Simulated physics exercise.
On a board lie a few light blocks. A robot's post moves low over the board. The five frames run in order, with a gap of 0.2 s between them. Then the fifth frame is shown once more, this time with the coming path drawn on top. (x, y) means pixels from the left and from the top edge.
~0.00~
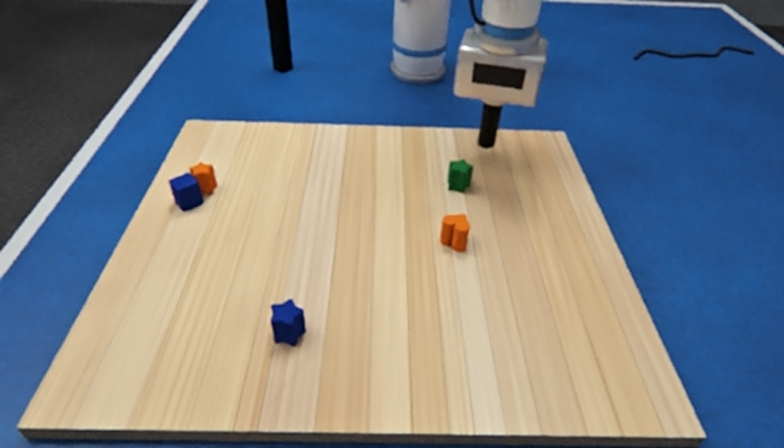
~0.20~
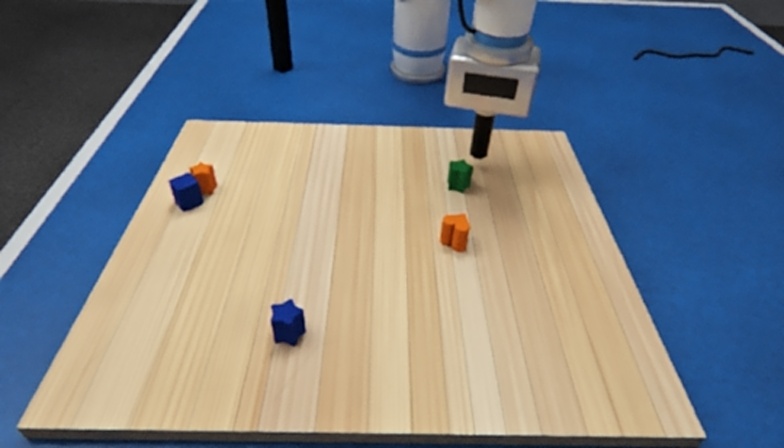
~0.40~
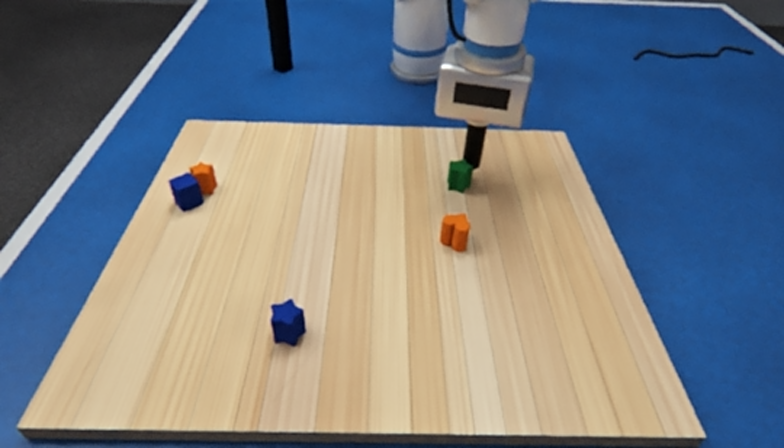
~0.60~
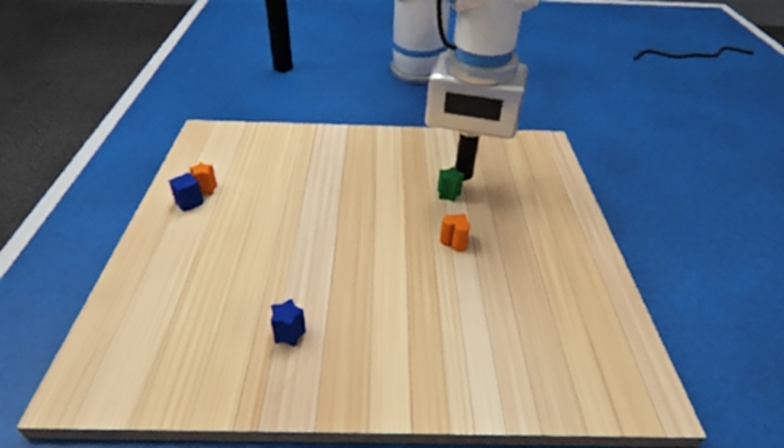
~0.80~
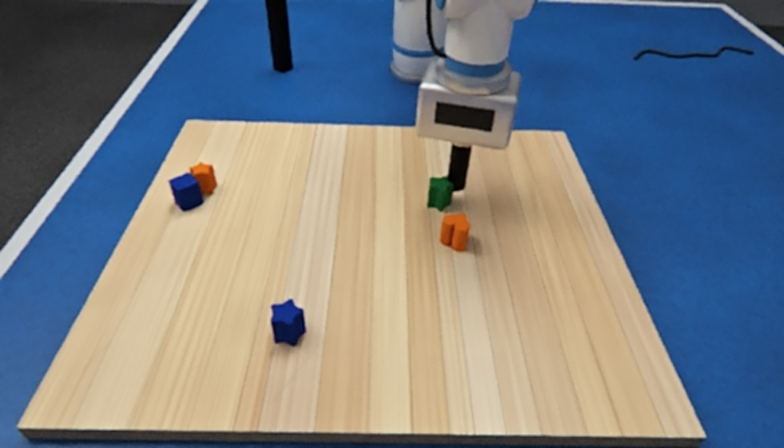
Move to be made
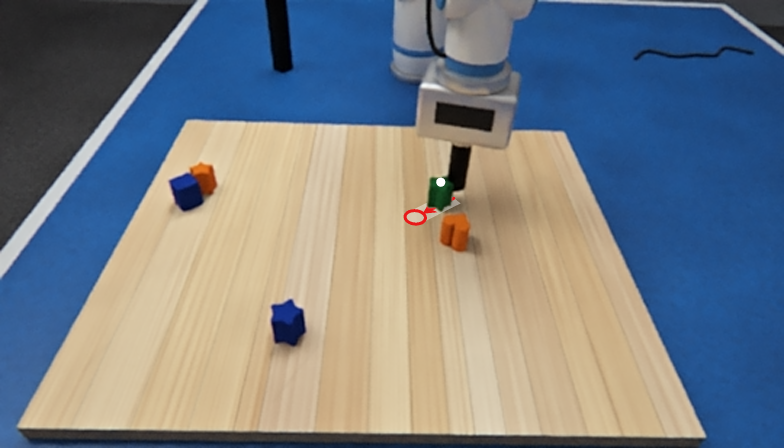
Robot arm lowering its black post toward a green block and pushing it down and left, beside an orange heart.
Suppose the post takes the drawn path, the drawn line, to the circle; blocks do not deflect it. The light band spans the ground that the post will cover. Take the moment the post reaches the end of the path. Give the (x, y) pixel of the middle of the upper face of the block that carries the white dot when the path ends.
The answer is (398, 199).
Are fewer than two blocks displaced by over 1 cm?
Going by the path, yes.
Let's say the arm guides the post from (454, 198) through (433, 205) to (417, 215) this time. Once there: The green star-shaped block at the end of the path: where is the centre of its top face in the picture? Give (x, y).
At pixel (400, 198).
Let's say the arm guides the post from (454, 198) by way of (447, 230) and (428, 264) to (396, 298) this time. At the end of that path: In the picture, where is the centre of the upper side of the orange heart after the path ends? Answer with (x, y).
My prediction: (460, 238).
Path on the board, in a line from (454, 198) to (415, 217); the dot is on the green star-shaped block.
On the path given first. Halfway along, post at (436, 196); green star-shaped block at (420, 191).
At the end, post at (416, 206); green star-shaped block at (398, 199); orange heart in place.
